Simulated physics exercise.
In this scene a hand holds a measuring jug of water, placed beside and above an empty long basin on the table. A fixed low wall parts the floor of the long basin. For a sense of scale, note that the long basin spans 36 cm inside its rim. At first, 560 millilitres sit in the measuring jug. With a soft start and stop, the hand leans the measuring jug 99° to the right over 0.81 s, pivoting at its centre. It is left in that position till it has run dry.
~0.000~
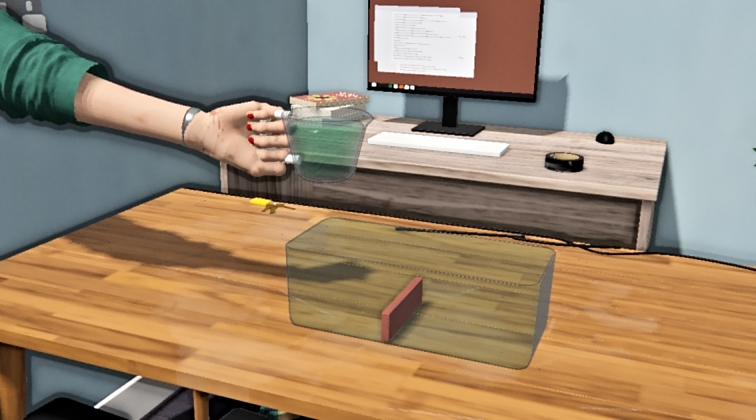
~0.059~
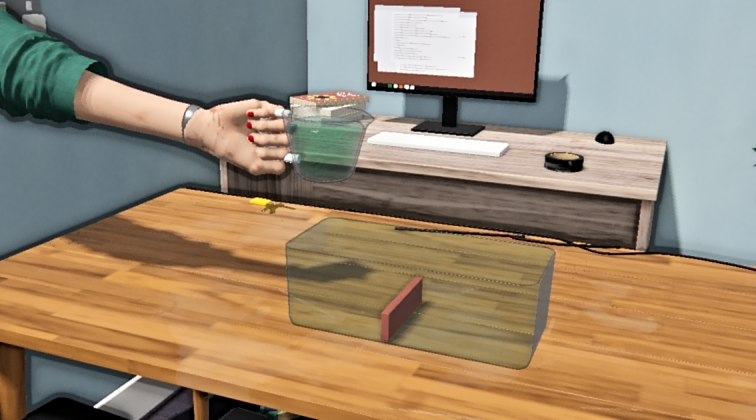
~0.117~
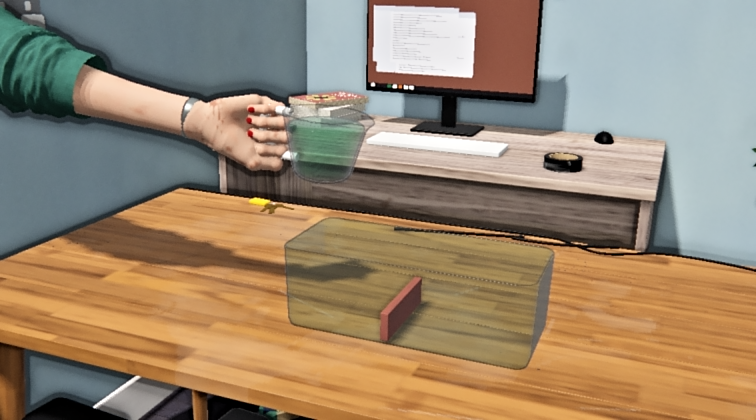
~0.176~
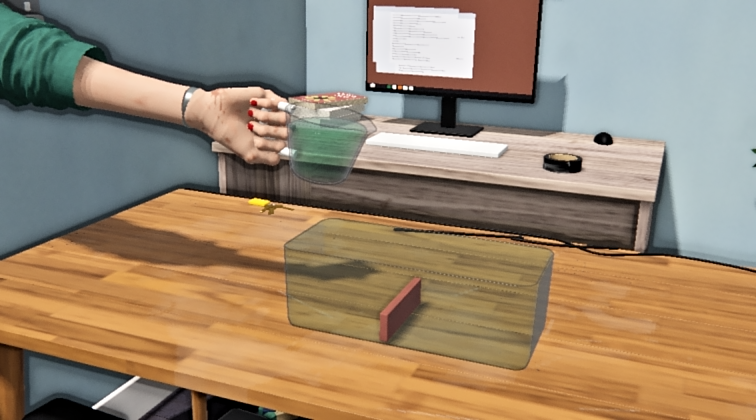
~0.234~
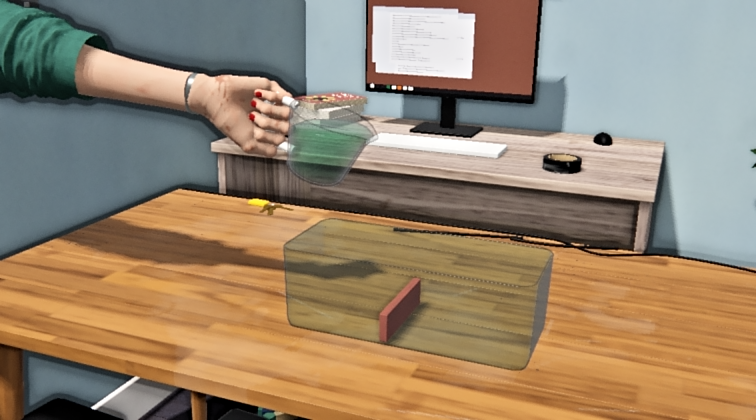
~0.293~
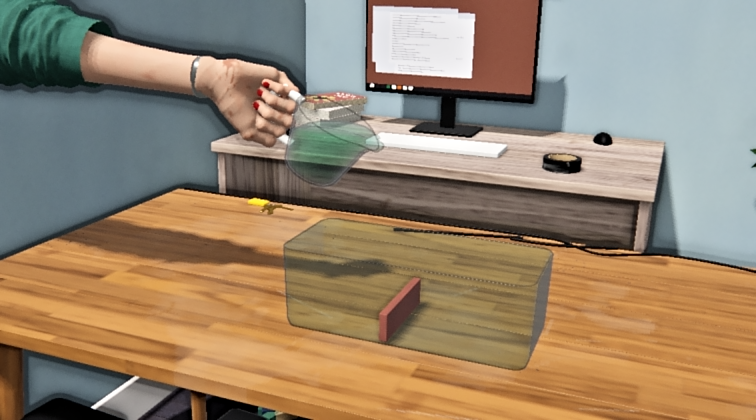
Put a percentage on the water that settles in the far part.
Roughly 57 per cent ends up there.
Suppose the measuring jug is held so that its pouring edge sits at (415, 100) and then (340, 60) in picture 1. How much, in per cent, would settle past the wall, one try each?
First 95, then 15 per cent.
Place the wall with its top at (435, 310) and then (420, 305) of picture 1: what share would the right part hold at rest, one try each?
I'd put it at about 10 per cent for the first and about 30 per cent for the second.
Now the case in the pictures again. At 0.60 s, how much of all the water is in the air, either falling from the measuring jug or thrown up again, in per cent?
Around 28 in a hundred.
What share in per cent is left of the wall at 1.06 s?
42 %.
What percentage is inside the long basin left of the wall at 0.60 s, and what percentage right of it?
I'd say some 4 on the left and some 26 on the right.
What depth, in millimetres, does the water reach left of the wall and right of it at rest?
Some 10 mm on the left and 12 mm on the right.
By 0.60 s the tilt is 83° and 41 per cent is still to pour, 4 is left of the wall and 27 right of it.
By 0.82 s the tilt is 99° and 5 per cent is still to pour, 32 is left of the wall and 57 right of it.
By 1.06 s the tilt is 99° and 0 per cent is still to pour, 42 is left of the wall and 57 right of it.
By 1.31 s the tilt is 99° and 0 per cent is still to pour, 42 is left of the wall and 57 right of it.
At rest 42 per cent lies left of the wall, 57 right of it and 1 outside.
